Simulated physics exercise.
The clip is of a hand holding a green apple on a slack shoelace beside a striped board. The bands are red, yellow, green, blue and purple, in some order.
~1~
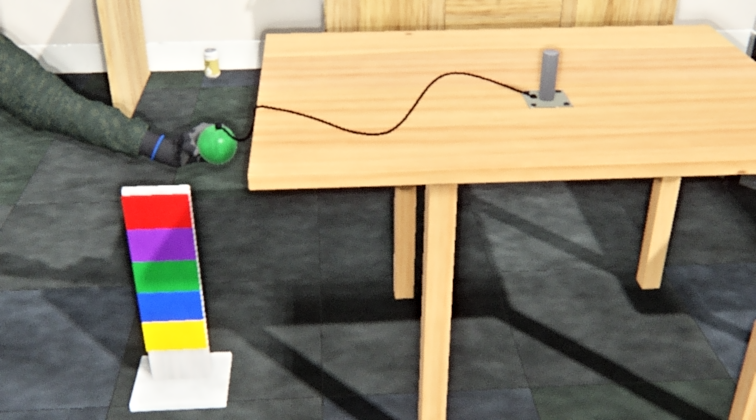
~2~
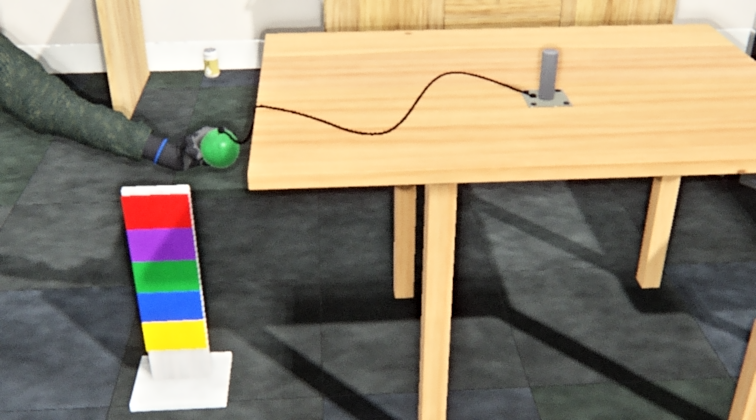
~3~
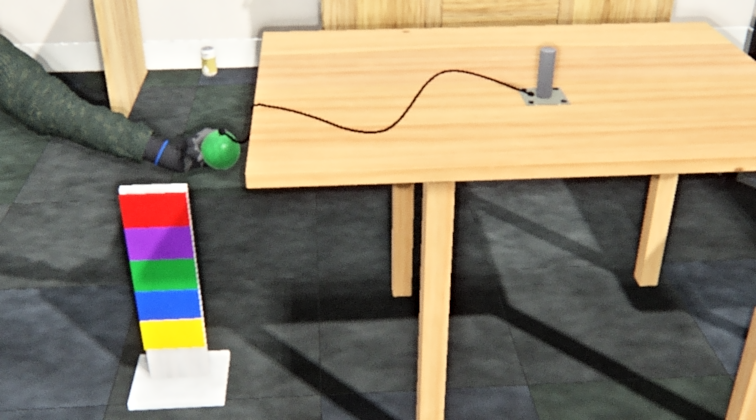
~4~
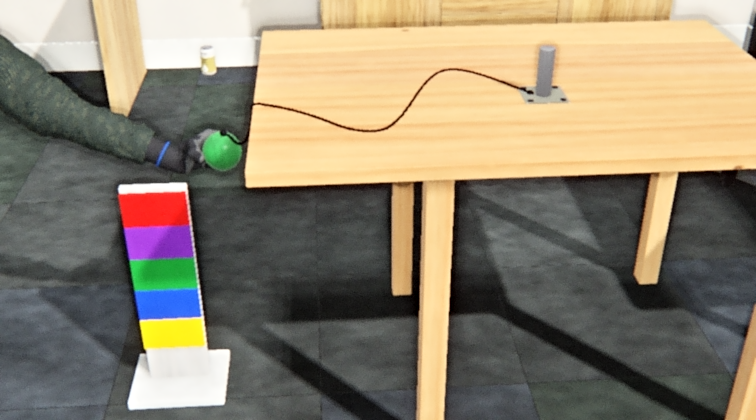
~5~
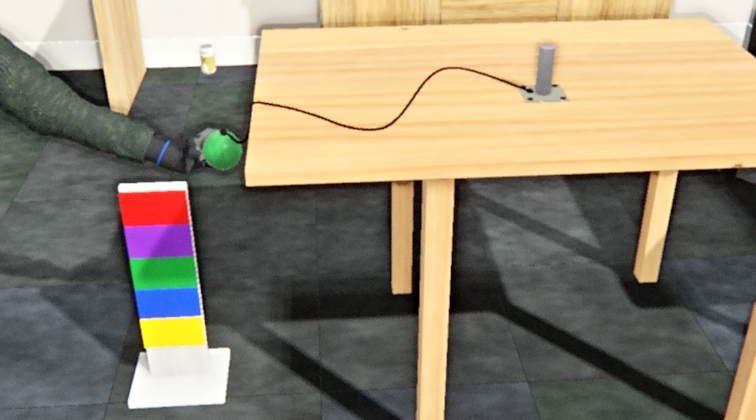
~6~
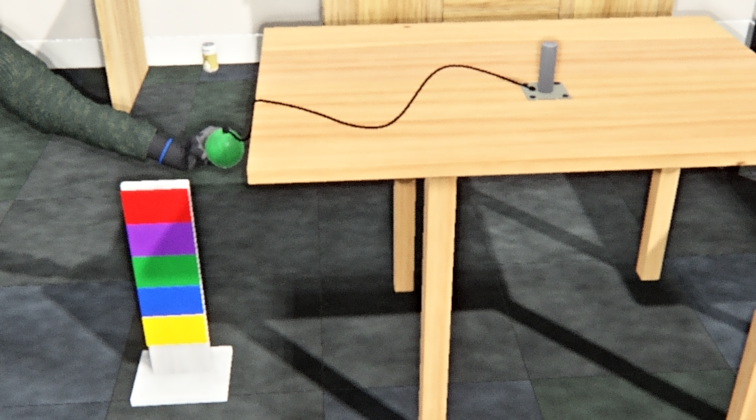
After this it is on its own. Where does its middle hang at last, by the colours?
Its middle rests at the blue band.
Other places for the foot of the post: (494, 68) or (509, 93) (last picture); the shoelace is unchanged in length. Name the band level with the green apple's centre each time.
It would be yellow; yellow.
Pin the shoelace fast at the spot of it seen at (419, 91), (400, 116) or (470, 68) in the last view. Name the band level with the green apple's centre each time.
Taking them in turn: Purple; red; green.
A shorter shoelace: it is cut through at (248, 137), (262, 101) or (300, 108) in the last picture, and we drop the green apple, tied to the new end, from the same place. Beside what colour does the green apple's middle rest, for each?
One after the other, green; purple; red.
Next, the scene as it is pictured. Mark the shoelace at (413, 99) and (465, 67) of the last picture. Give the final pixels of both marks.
They go to (325, 90) and to (442, 90).
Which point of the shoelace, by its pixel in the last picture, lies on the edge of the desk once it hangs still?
Near (386, 126).
Early on, apple near (293, 290); level with blue.
Midway, apple near (259, 284); level with blue.
Finally, apple near (274, 289); level with blue. The blue one.
